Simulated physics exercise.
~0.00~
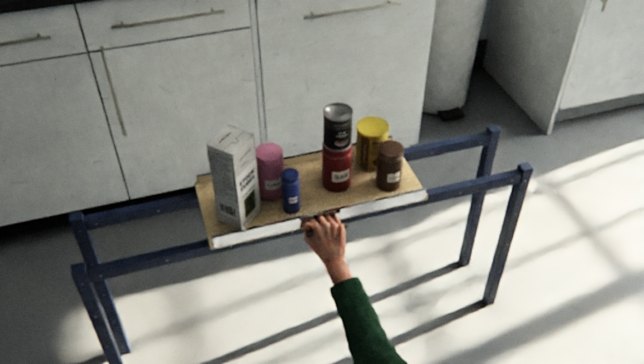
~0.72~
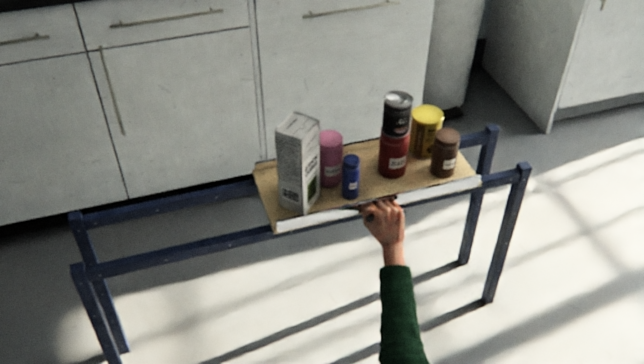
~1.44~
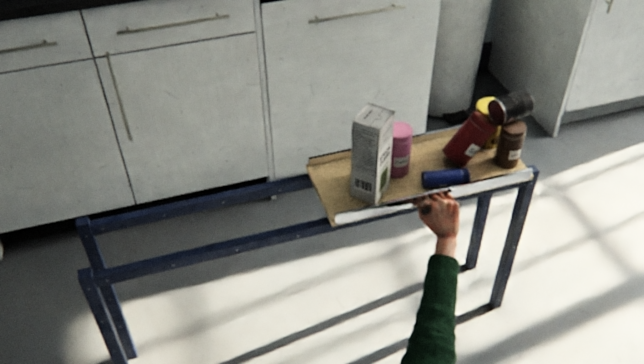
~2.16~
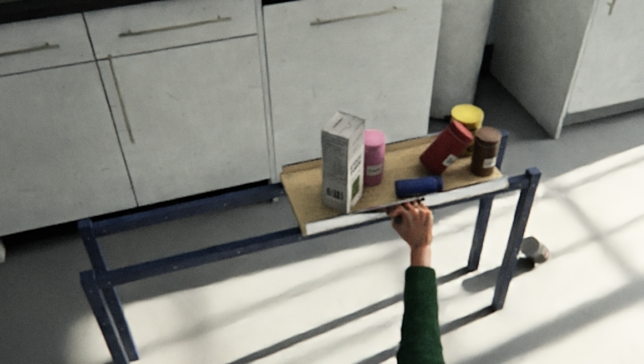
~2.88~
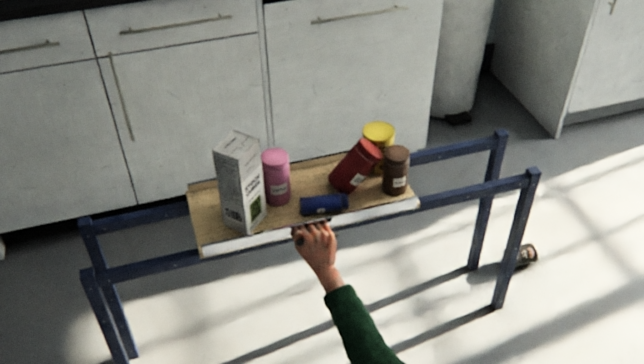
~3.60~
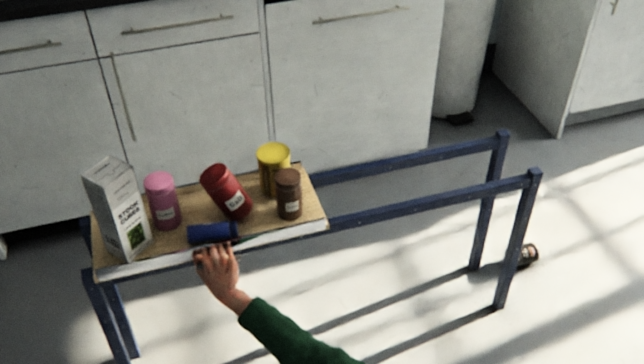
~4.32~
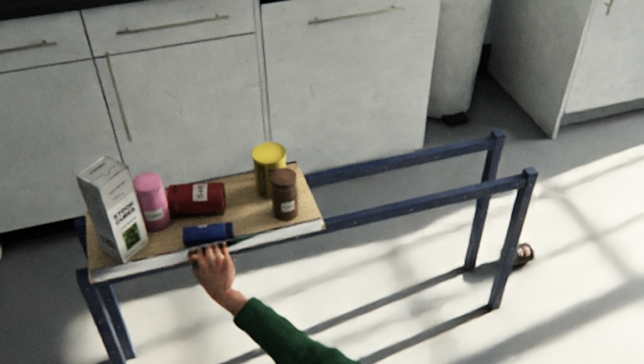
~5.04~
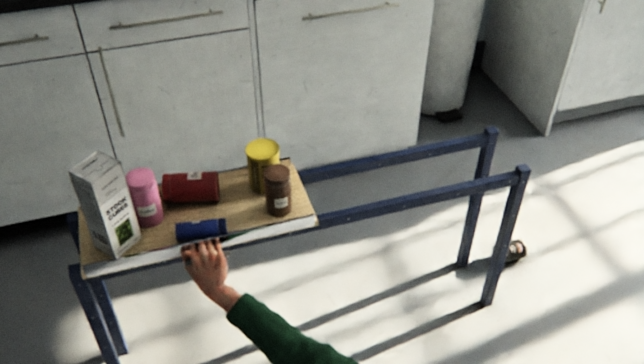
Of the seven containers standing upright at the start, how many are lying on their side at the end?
Three of them are lying on their side at the end, with the blue shaker and the red jar on the tray and the black tin on the floor.
The clip shows a hand sliding a tray of containers right along a blue frame, toppling the blue shaker and sending the black tin to the floor. The hand then moves it left, where the red jar also ends on its side while the other four stand.
